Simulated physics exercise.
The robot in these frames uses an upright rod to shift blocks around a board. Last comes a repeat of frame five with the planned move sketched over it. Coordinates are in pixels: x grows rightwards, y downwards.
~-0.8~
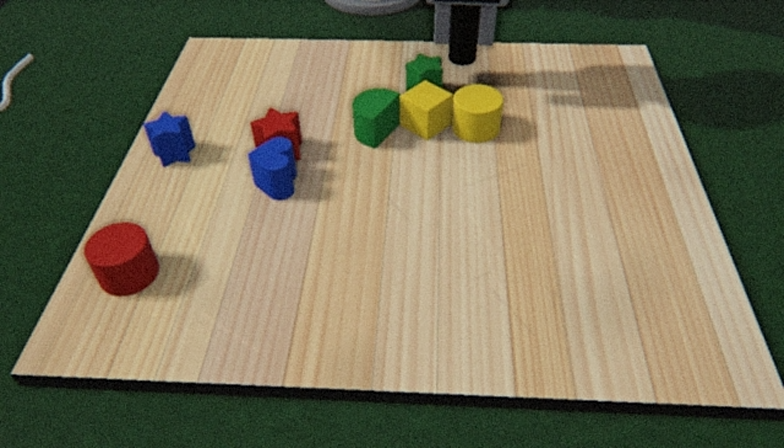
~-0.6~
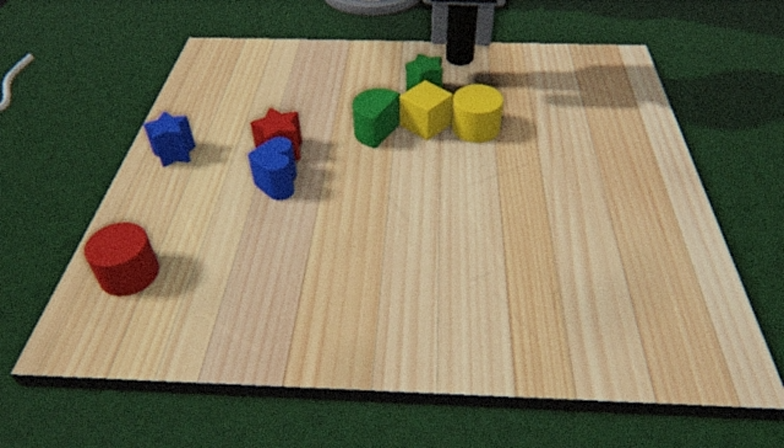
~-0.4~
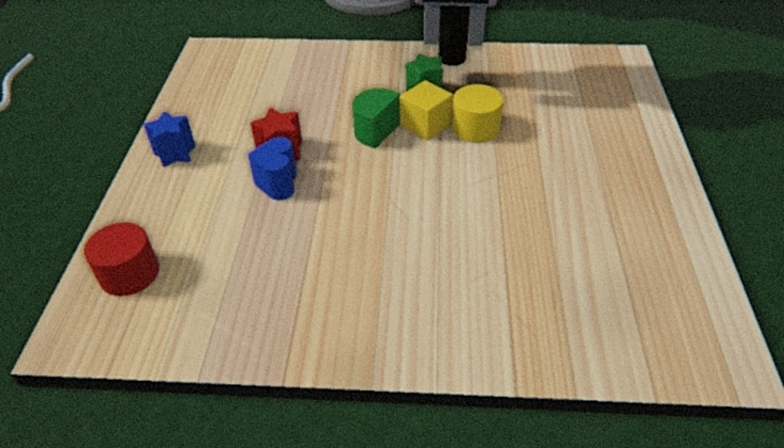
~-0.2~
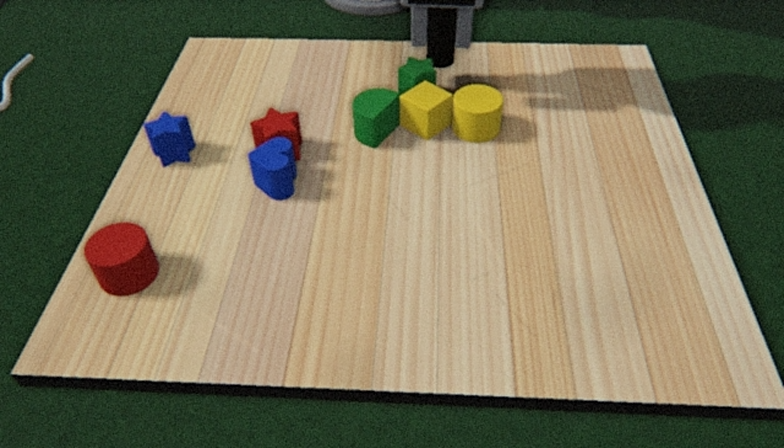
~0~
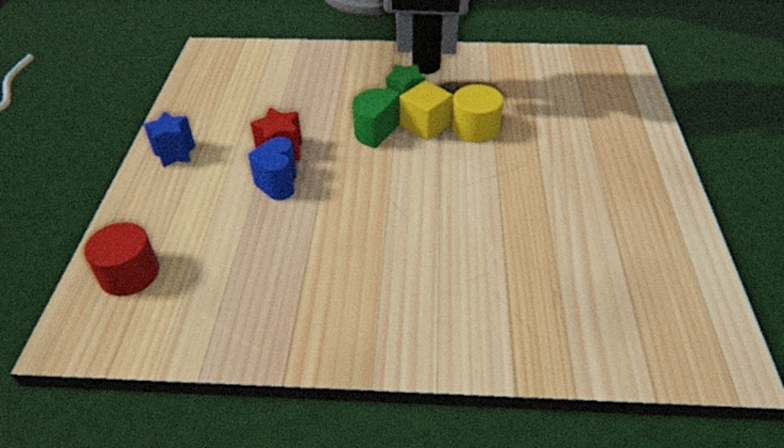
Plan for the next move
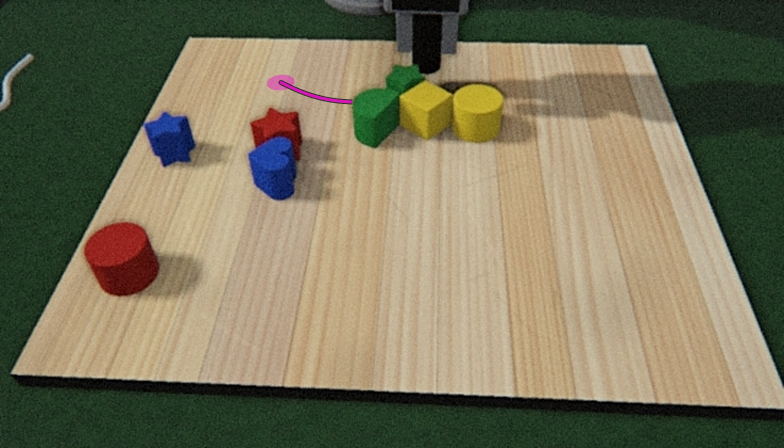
At first, a dark upright rod stands at the top of a wooden board, just right of a green star behind a yellow block. The rod shifts slightly left, then nudges the star a short way left and slightly toward the viewer, while the other red, blue, green and yellow blocks stay still.
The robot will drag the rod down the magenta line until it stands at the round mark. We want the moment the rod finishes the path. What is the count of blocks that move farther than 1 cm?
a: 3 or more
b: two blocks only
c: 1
It's b.
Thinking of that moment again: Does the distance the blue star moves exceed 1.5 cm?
It seems not.
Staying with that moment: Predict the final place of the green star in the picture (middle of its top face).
Around (356, 89).
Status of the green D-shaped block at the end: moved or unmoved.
It shifts position.
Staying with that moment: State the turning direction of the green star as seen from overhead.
Overhead view: Anti-clockwise.
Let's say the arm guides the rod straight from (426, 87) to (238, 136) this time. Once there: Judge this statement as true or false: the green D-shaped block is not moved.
Answer: False.
The line goes from (426, 87) through (377, 100) and (323, 98) to (281, 82).
On the path given first. One third of the way, rod at (374, 80); green D-shaped block at (364, 114), turned 20° anticlockwise; green star at (367, 89), turned 50° anticlockwise.
Two thirds of the way, rod at (320, 78); green D-shaped block at (364, 115), turned 20° anticlockwise; green star at (356, 89), turned 80° anticlockwise.
At the end, rod at (278, 62); blue star unmoved; green D-shaped block at (364, 115), turned 20° anticlockwise; green star at (356, 89), turned 80° anticlockwise; yellow four-sided block unmoved.
